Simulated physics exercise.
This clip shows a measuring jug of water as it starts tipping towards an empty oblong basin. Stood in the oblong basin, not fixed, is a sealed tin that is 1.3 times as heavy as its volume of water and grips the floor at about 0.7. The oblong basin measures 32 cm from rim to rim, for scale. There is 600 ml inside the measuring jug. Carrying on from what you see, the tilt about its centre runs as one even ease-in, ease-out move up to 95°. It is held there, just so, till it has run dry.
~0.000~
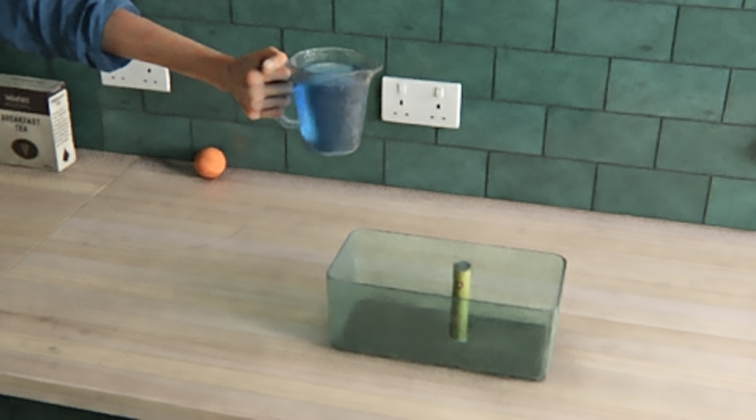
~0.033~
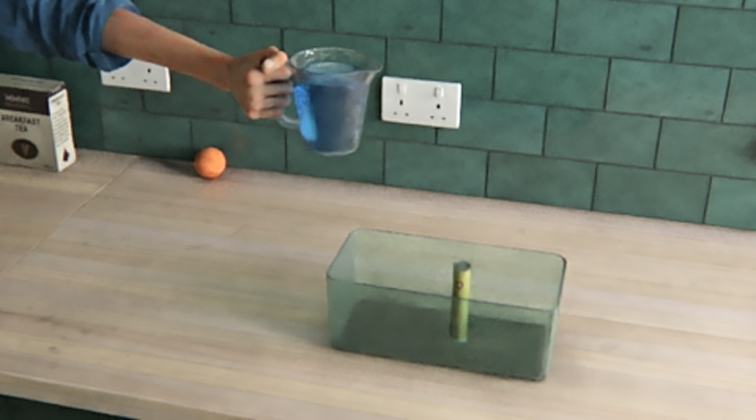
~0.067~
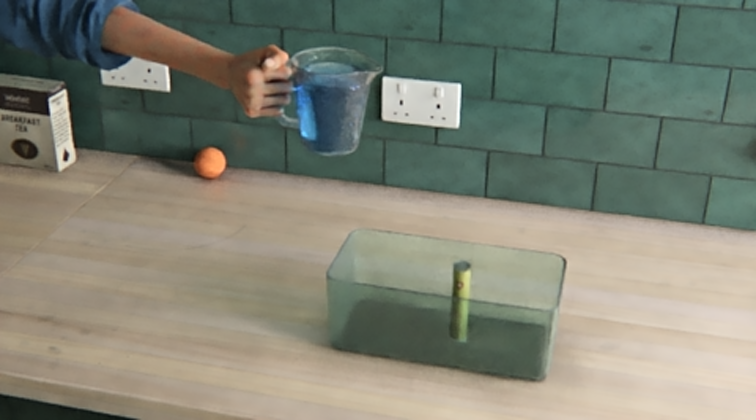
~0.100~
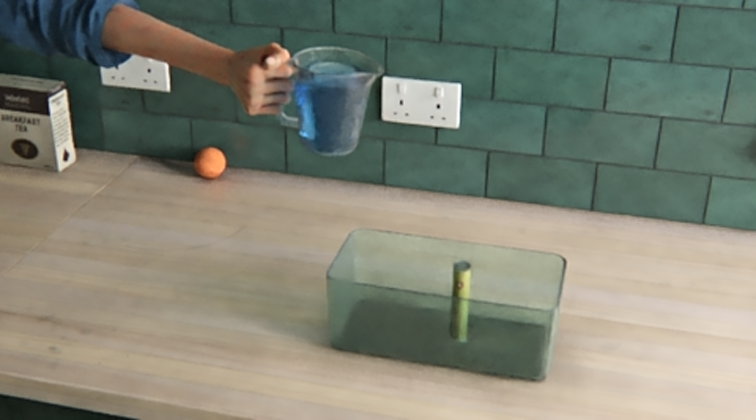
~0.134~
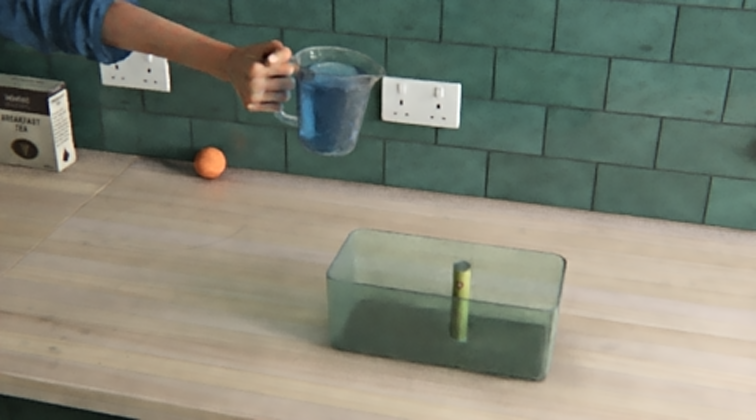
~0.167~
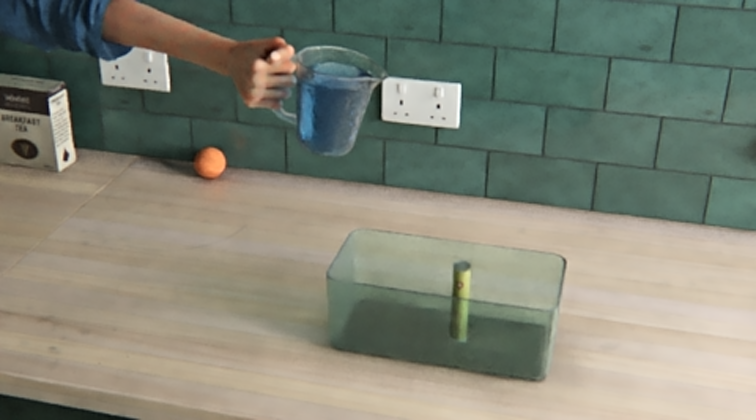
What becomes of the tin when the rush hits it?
It tilts over.
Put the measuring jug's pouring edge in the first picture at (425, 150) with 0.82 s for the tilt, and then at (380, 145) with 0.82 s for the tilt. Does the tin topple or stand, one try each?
Run one: It tumbles. Run two: It does not tip.
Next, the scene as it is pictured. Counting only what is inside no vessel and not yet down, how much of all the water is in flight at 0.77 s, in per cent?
In-air share: About 32 %.
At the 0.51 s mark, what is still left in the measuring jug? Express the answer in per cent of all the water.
About 80 per cent.
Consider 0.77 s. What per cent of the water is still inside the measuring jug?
Around 32 in a hundred is still there.
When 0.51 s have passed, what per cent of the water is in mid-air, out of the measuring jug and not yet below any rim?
At that moment, about 20 percent.
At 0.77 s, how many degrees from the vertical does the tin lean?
Looks like some 5 degrees from vertical upright.
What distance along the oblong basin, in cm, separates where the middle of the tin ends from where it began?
The middle of the tin ends some 8.0 cm along the basin.
By 0.51 s the tilt is 66° and 79 per cent is still to pour; the tin stands where it began.
By 0.77 s the tilt is 94° and 31 per cent is still to pour; the tin stands 2 cm from where it began.
By 1.03 s the tilt is 95° and 5 per cent is still to pour; the tin leans 56°.
By 1.32 s the tilt is 95° and 0 per cent is still to pour; the tin lies on its side.
At rest the tin lies on its side.
